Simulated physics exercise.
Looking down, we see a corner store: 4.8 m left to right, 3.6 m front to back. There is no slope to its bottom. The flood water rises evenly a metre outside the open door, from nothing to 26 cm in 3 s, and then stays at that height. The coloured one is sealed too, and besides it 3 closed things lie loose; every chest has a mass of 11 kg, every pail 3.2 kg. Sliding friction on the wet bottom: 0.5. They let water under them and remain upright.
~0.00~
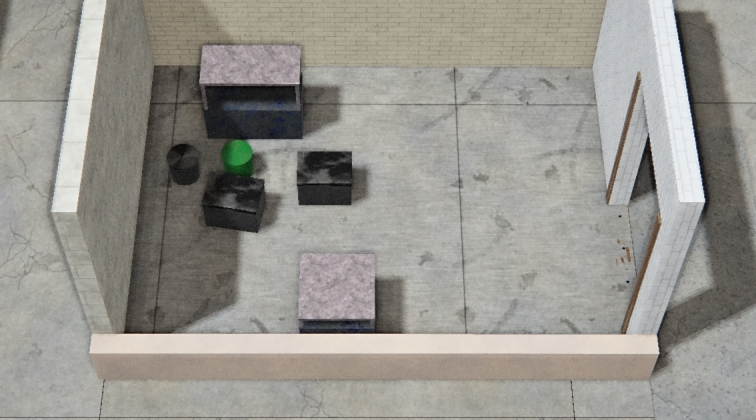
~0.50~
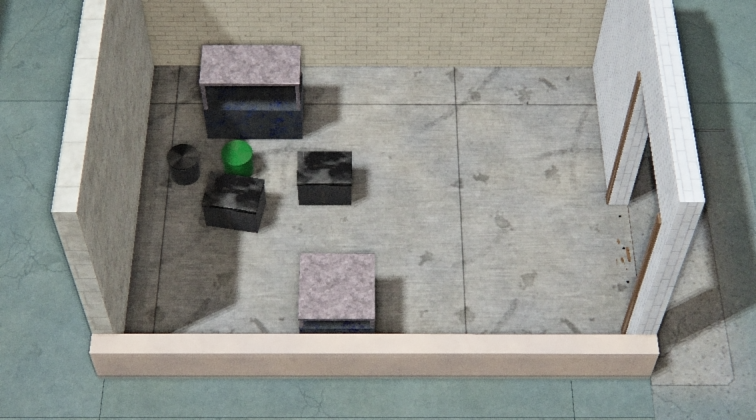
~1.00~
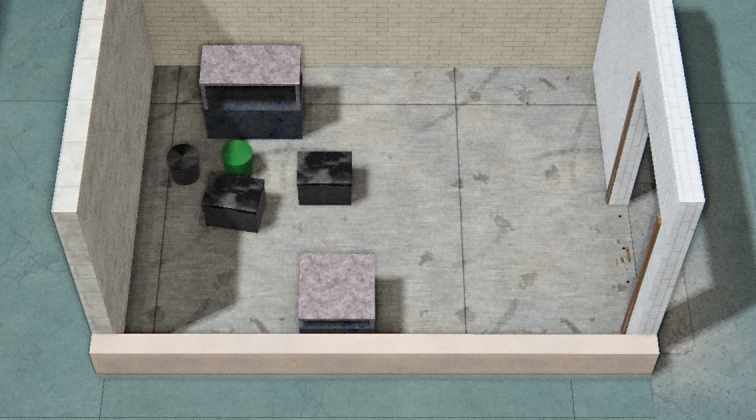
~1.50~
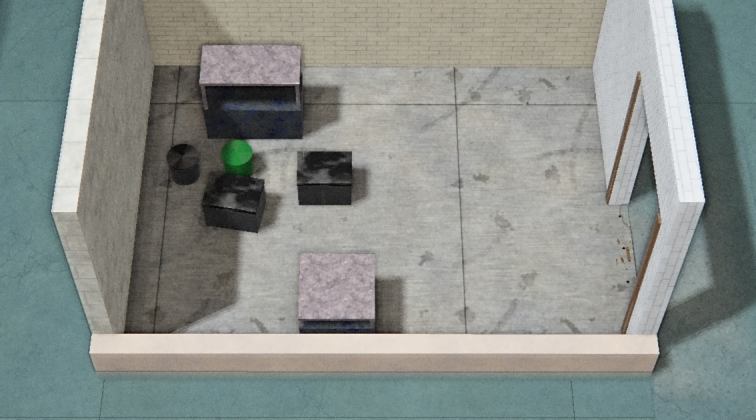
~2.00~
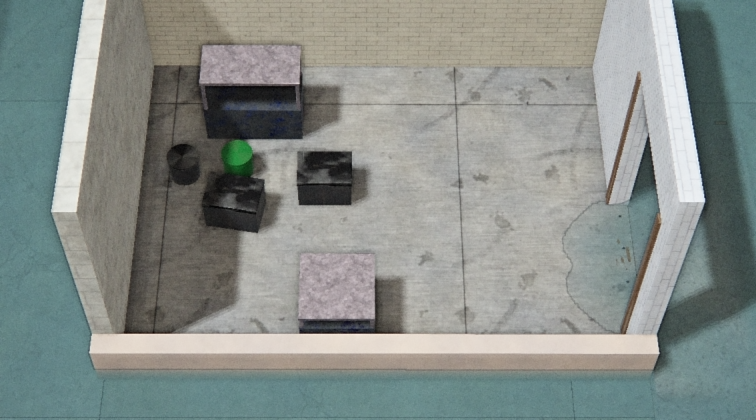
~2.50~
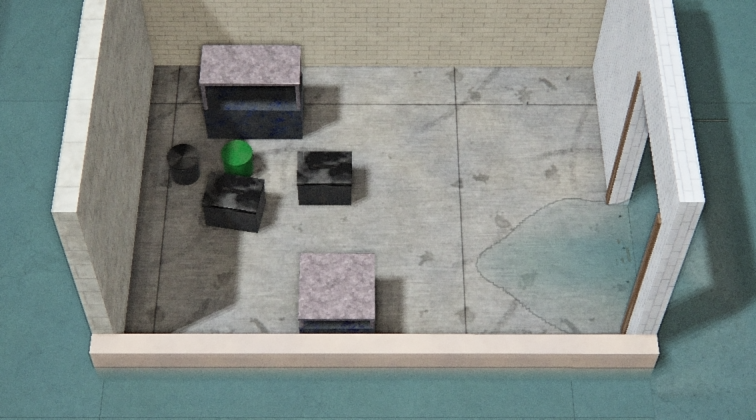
Blue-green floodwater surrounds a small walled room with a bare, cracked grey floor, seen from a fixed view high above. Two pink-topped units stand at the back left and front centre, with two black boxes, a dark pail and a bright green one towards the left. The water spreads over the ground outside first, then slips through the right-hand doorway and widens into a shallow pool, while every object stays still.
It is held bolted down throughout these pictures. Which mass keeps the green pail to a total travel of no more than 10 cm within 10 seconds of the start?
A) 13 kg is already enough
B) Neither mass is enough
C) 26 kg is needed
26 kg is needed.
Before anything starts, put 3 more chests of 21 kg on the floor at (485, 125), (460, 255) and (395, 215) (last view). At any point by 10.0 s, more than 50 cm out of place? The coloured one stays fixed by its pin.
Spot one stays inside, spot two crosses the limit, spot three crosses the limit.
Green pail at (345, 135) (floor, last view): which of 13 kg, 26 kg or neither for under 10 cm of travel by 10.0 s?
It turns out that the heavier alone succeeds.
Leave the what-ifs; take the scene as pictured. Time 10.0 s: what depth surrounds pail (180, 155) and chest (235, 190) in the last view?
First roughly 19 cm, second roughly 13 cm.
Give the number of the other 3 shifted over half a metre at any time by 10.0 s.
The answer here is 3.
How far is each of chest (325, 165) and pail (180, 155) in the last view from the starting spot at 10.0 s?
They sit 200 cm and 40 cm away, in the order given.
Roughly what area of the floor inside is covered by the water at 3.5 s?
About 5.5 m2.
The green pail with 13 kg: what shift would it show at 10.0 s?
I'd put it at roughly 150 cm.
After 3.5 s the green pail would be 0 cm from its start with 13 kg and 0 cm from its start with 26 kg; 0 cm of water round it then.
After 4.5 s the green pail would be 0 cm from its start with 13 kg and 0 cm from its start with 26 kg; 0 cm of water round it then.
After 7.0 s the green pail would be 46 cm from its start with 13 kg and 0 cm from its start with 26 kg; 9 cm of water round it then.
After 10.0 s the green pail would be 158 cm from its start with 13 kg and 0 cm from its start with 26 kg; 16 cm of water round it then.
